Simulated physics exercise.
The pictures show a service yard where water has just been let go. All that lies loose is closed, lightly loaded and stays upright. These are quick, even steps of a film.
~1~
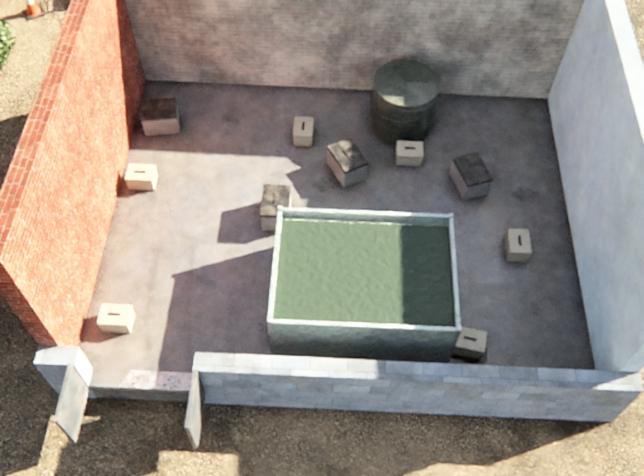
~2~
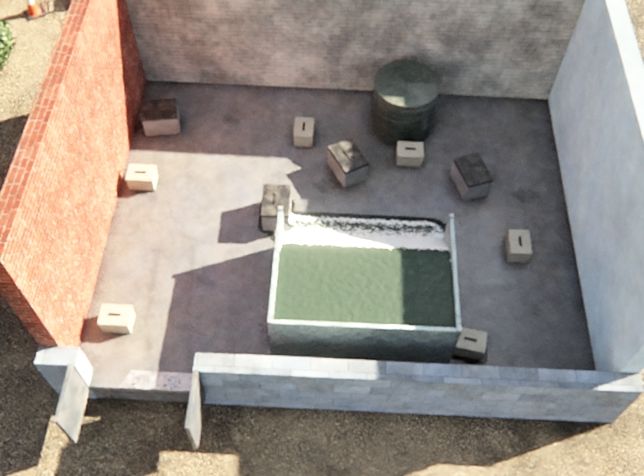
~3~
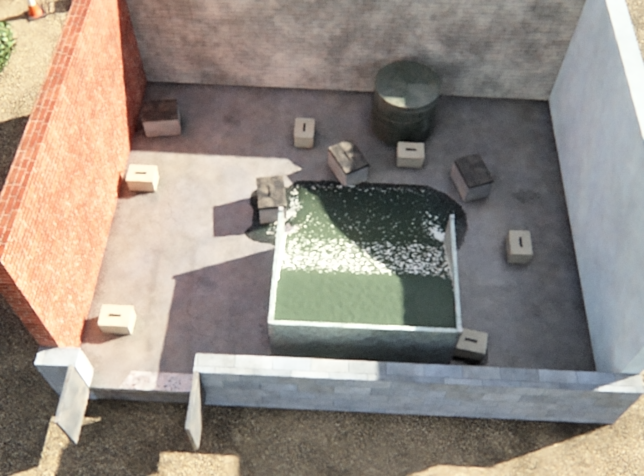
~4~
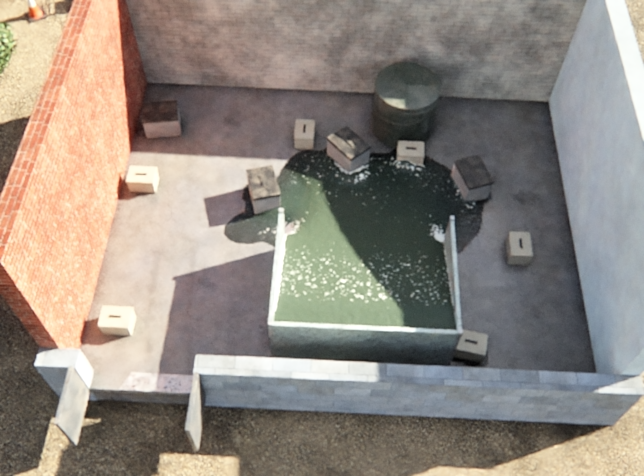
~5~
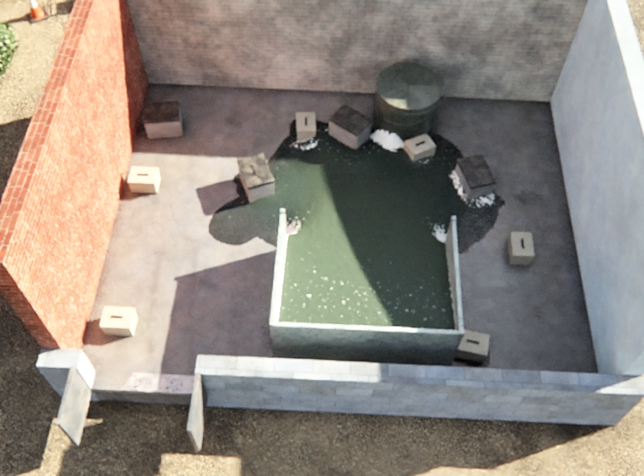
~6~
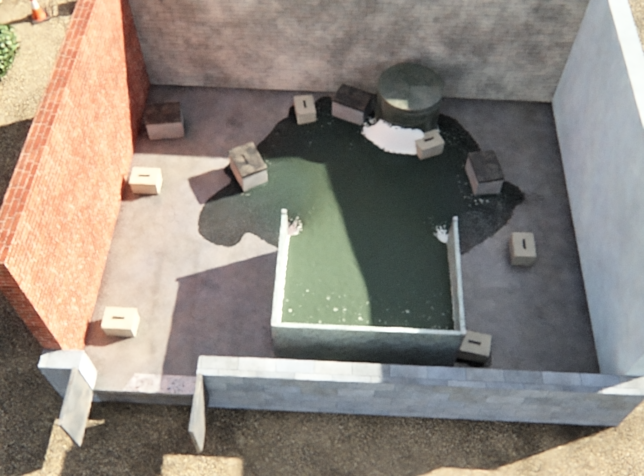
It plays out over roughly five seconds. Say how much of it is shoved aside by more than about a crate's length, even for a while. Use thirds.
That comes to two thirds or more.
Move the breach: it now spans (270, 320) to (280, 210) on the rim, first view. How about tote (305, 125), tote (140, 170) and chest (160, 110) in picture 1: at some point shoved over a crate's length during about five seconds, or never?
In that order: Moved that far, pushed that far, pushed that far.
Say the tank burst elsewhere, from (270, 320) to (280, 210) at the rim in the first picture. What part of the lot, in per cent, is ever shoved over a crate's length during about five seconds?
Roughly 40 per cent.
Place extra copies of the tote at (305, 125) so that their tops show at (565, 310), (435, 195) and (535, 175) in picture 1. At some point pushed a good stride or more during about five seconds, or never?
In turn: Yes, that far or more, pushed that far.
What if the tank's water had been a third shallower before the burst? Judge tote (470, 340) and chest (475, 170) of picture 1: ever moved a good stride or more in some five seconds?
In that order: Under that, that far or more.
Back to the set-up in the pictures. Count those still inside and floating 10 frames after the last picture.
The number is 6.
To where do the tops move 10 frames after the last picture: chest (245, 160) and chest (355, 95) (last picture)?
Roughly at (158, 68) and (366, 70).
A moment on, 5 of 10 are well off their spots; 3 afloat.
Next, 5 of 10 are well off their spots; 6 afloat.
Later, 8 of 10 are well off their spots; 6 afloat.
In the end, 9 of 10 are well off their spots, and 9 have been at some point; 9 afloat.
